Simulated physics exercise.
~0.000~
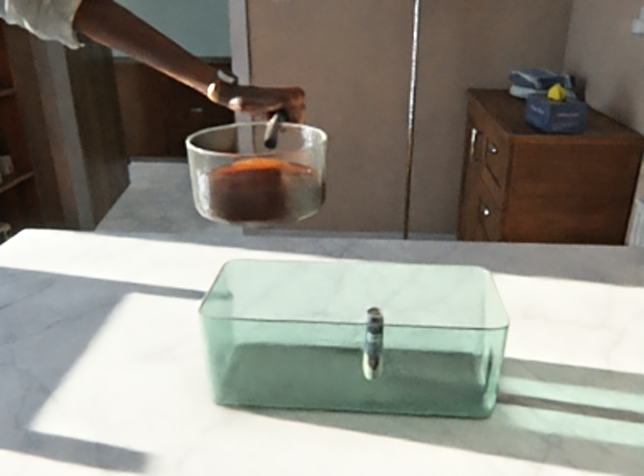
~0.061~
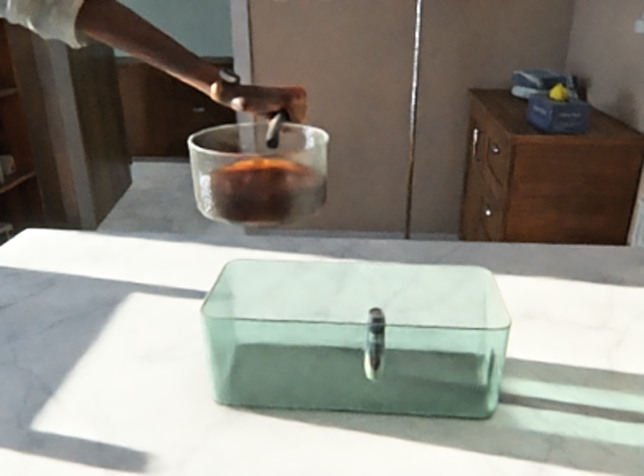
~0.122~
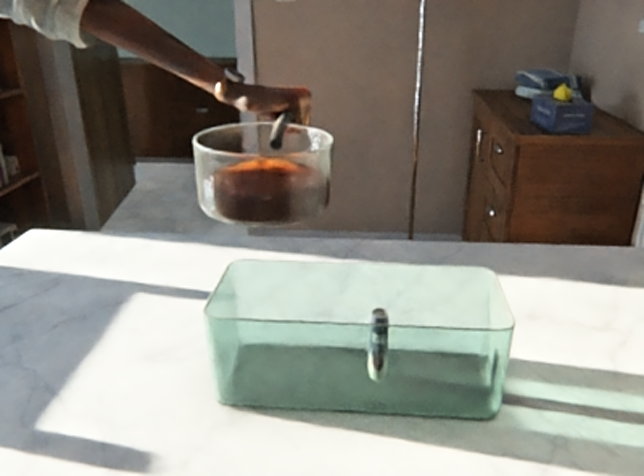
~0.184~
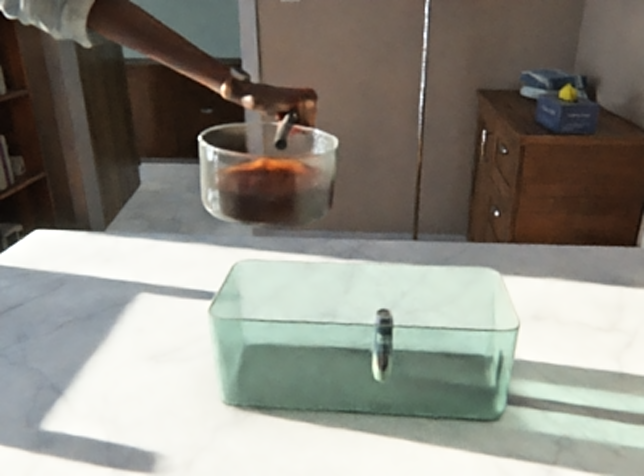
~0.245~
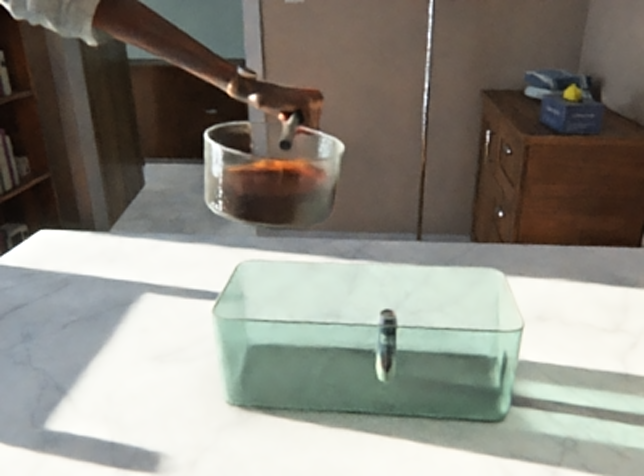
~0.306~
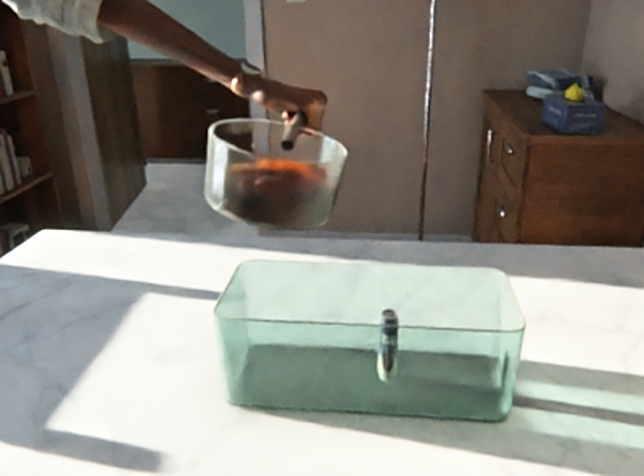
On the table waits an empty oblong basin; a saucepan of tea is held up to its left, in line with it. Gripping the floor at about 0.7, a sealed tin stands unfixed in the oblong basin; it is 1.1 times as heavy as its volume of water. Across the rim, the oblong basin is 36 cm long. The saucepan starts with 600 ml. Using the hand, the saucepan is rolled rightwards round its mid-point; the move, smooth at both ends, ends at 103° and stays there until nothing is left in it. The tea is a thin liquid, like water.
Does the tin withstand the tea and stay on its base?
It tips over.
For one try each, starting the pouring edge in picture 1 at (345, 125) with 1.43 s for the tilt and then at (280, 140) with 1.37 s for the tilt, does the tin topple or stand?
The tin overturns the first time and stays vertical the second time.
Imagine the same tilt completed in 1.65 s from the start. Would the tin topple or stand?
So the tin will tip over.
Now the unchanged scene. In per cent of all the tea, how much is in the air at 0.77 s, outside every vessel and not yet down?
Estimate: Some 20 % of the total.
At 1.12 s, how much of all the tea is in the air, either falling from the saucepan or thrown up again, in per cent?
18 per cent or so.
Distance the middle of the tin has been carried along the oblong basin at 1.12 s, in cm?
Measured centre to centre, about 0 cm.
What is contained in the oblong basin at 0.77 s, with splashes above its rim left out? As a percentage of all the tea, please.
Roughly 1 percent of it.
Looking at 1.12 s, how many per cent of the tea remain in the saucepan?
Close to 22 percent of the whole amount.
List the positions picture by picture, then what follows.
It leans 0°; its right rim is at (326, 140); the tea meets the walls at (199, 175) and (324, 177); the oblong basin's rim runs from (212, 287) to (498, 297); the tin's top is at (375, 315), in the first picture.
It leans 1°; its right rim is at (328, 141); the tea meets the walls at (201, 174) and (325, 177), in the second picture.
It leans 2°; its right rim is at (332, 143); the tea meets the walls at (204, 174) and (328, 178), in the third picture.
It leans 5°; its right rim is at (338, 147); the tea meets the walls at (208, 175) and (333, 178), in the fourth picture.
It leans 8°; its right rim is at (343, 151); the tea meets the walls at (212, 175) and (337, 179), in the fifth picture.
It leans 12°; its right rim is at (346, 156); the tea meets the walls at (212, 174) and (338, 180), in the sixth picture.
By 0.77 s the tilt is 62° and 79 per cent is still to pour; the tin stands where it began.
By 1.12 s the tilt is 95° and 22 per cent is still to pour; the tin stands where it began.
By 1.48 s the tilt is 103° and 1 per cent is still to pour; the tin lies on its side.
By 1.87 s the tilt is 103° and 0 per cent is still to pour; the tin lies on its side.
At rest the tin lies on its side.
